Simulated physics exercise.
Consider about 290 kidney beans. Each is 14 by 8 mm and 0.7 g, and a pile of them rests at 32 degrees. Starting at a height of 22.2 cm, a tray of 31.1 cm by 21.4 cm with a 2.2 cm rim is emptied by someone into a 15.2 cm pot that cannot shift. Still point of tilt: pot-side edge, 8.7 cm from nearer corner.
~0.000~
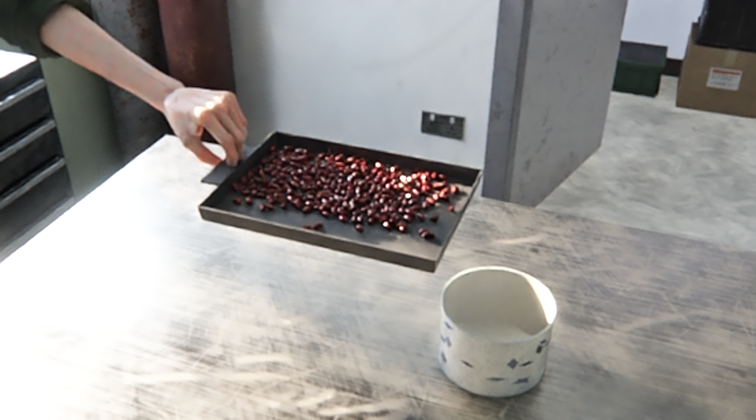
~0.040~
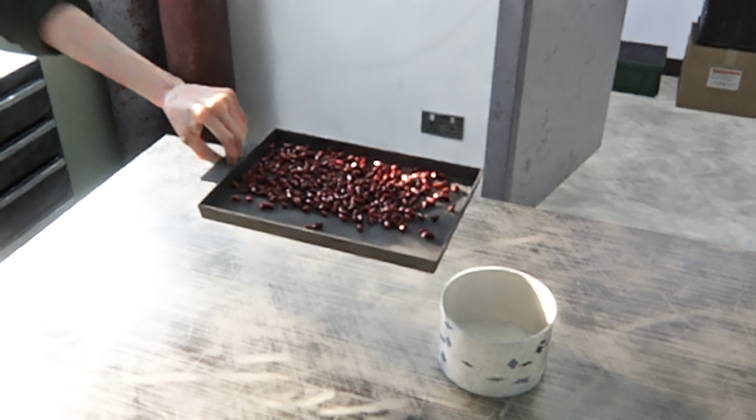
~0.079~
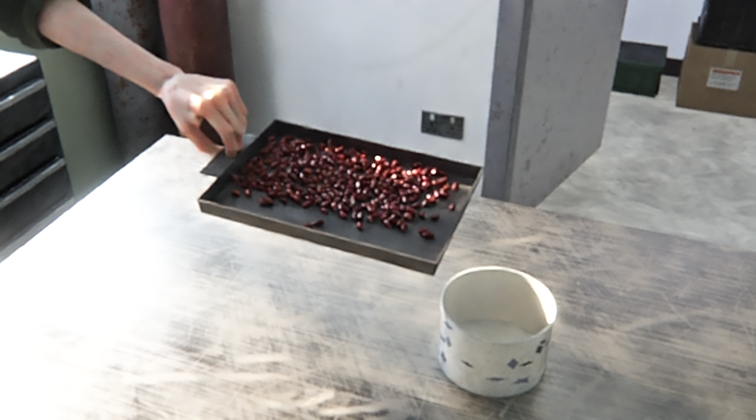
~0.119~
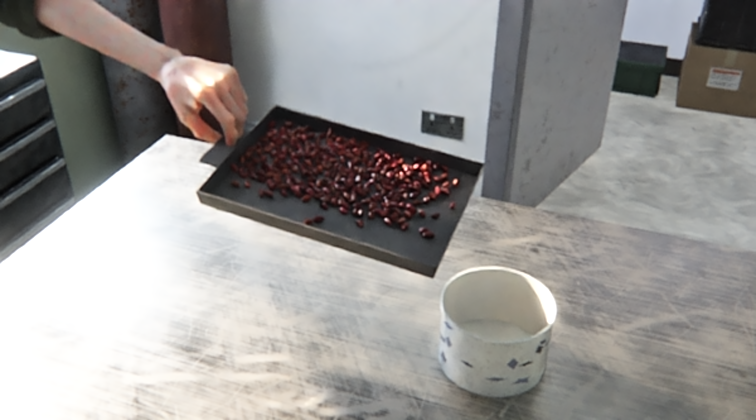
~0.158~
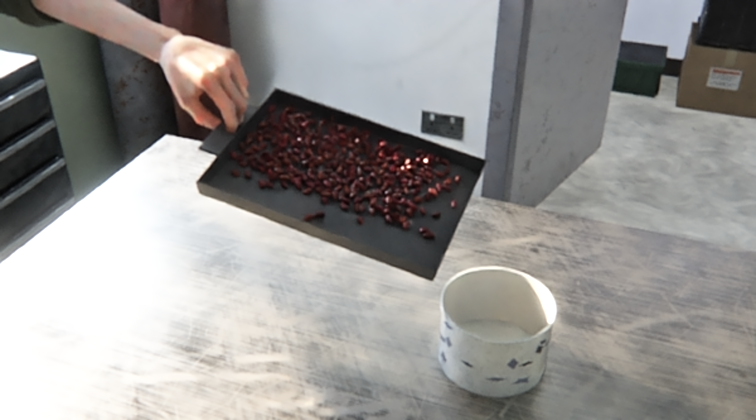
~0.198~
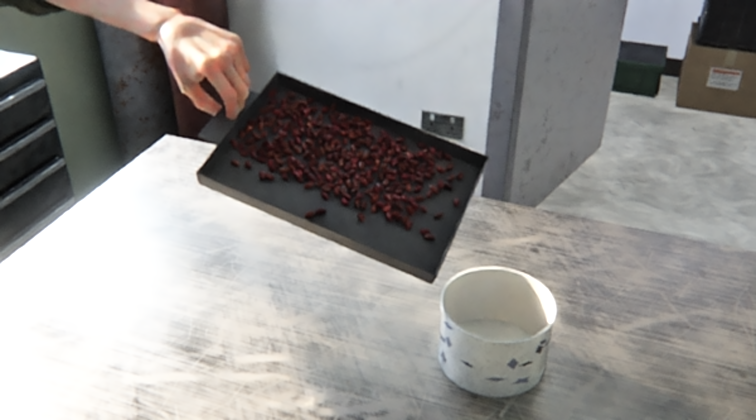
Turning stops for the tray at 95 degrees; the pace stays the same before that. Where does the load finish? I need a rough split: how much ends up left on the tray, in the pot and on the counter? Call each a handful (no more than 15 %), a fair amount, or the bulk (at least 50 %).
Here is the split. Tray: A handful; pot: A handful; counter: The bulk.
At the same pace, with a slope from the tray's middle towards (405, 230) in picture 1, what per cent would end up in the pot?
I'd say close to 20 %.
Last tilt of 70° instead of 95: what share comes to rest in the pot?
Then about 0 per cent.
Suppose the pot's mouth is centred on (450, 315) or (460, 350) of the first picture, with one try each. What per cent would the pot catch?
Estimates: 35 in a hundred and 95 in a hundred.
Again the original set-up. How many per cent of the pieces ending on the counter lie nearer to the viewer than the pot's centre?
Roughly 100 percent of the spill.
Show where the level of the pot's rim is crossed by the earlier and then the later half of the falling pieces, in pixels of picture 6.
Roughly (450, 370) to begin with, later roughly (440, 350).
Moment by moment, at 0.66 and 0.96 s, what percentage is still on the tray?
Around 70 first, about 5 after.
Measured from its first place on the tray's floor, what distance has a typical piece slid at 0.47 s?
I'd say close to 7 centimetres.
After 0.47 s, tilt 57 degrees; the tray holds 100 %, the pot 0 %.
Then, at 0.66 s, tilt 83 degrees; the tray holds 70 %, the pot 0 %.
Then, at 0.96 s, tilt 95 degrees; the tray holds 5 %, the pot 0 %.
At rest (2.2 s), tray 0 %, pot 0 %, counter 100 %.
